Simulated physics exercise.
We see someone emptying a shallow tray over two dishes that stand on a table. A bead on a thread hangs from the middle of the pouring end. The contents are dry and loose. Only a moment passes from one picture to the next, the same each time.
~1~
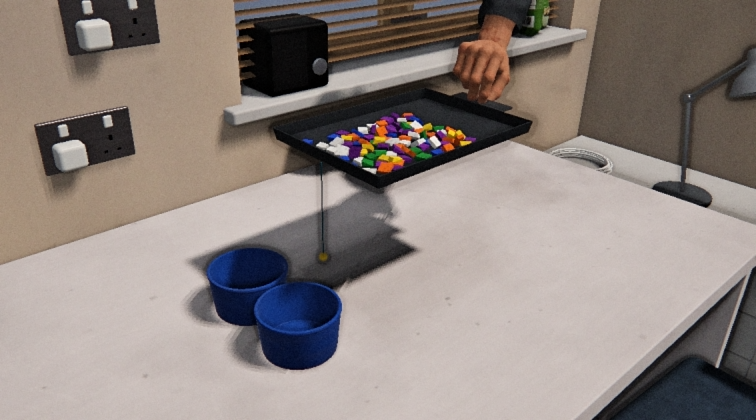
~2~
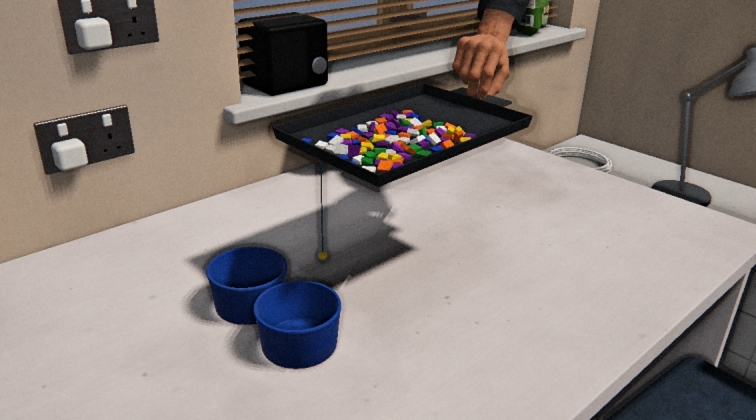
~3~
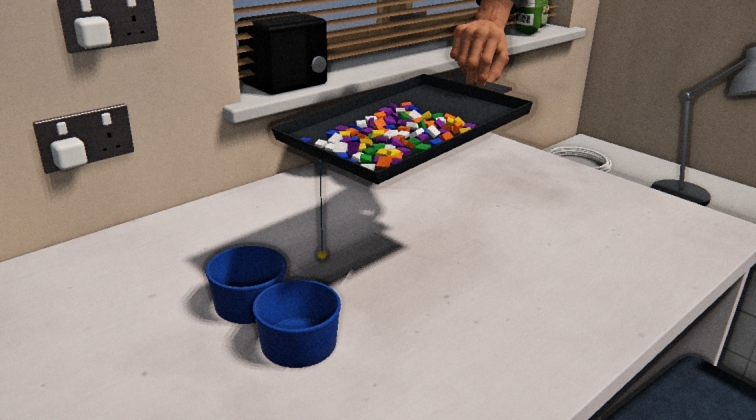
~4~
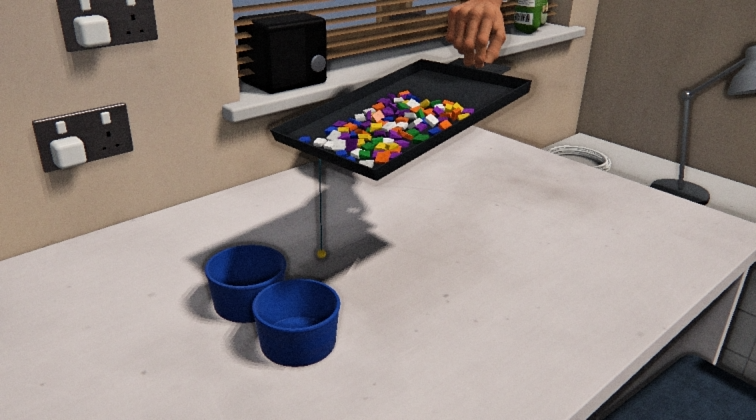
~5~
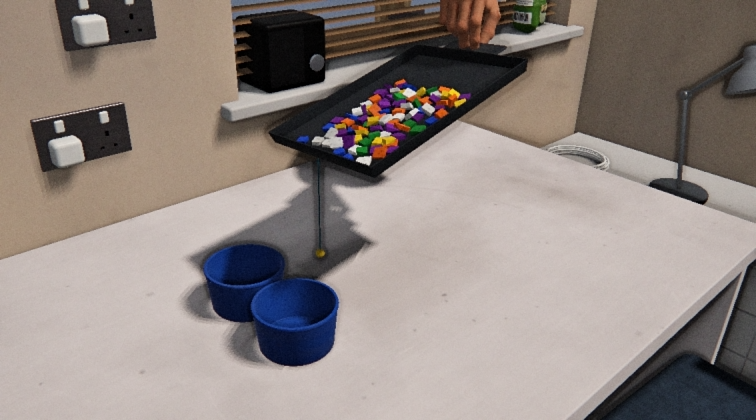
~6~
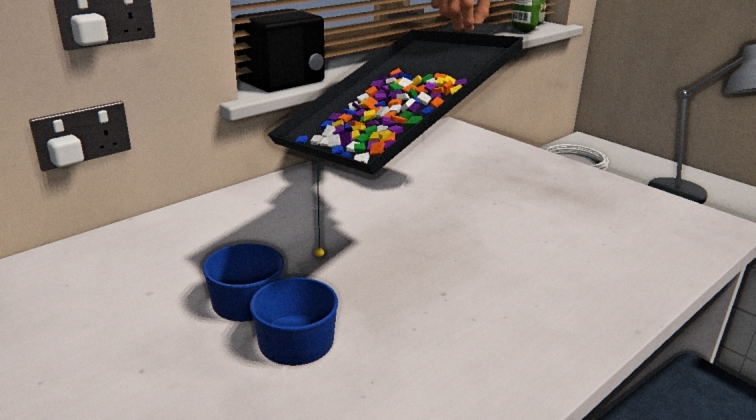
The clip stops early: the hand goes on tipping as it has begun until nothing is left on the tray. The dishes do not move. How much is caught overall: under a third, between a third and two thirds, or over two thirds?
The two hold between a third and two thirds of the load.
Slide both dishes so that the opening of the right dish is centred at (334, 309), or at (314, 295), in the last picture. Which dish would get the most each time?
At the first place the dish on the left, at the second left.
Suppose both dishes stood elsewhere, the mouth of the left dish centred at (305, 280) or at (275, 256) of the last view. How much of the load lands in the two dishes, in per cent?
The first gives 20 %, the second 60 %.
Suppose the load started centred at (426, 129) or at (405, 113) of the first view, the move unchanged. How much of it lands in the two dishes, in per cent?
Roughly 40 per cent, and 40 per cent.
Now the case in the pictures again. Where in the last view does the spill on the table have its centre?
Around (274, 267).
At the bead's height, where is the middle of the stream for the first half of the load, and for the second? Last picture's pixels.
Around (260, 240) and then (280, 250).
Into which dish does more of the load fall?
That is the left dish.
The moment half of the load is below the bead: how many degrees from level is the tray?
Around 115° of tilt.
Soon, tray tipped steeply; nearly all on the tray; a small part in the air.
A while on, tray tipped past a quarter turn; about half on the tray; a stray few in the right dish; about a quarter in the left dish; about a quarter outside both; a stray few in the air.
Towards the end, tray tipped past a quarter turn; a small part in the right dish; about a third in the left dish; about half outside both.
Finally, tray tipped past a quarter turn; a small part in the right dish; about a third in the left dish; about half outside both.
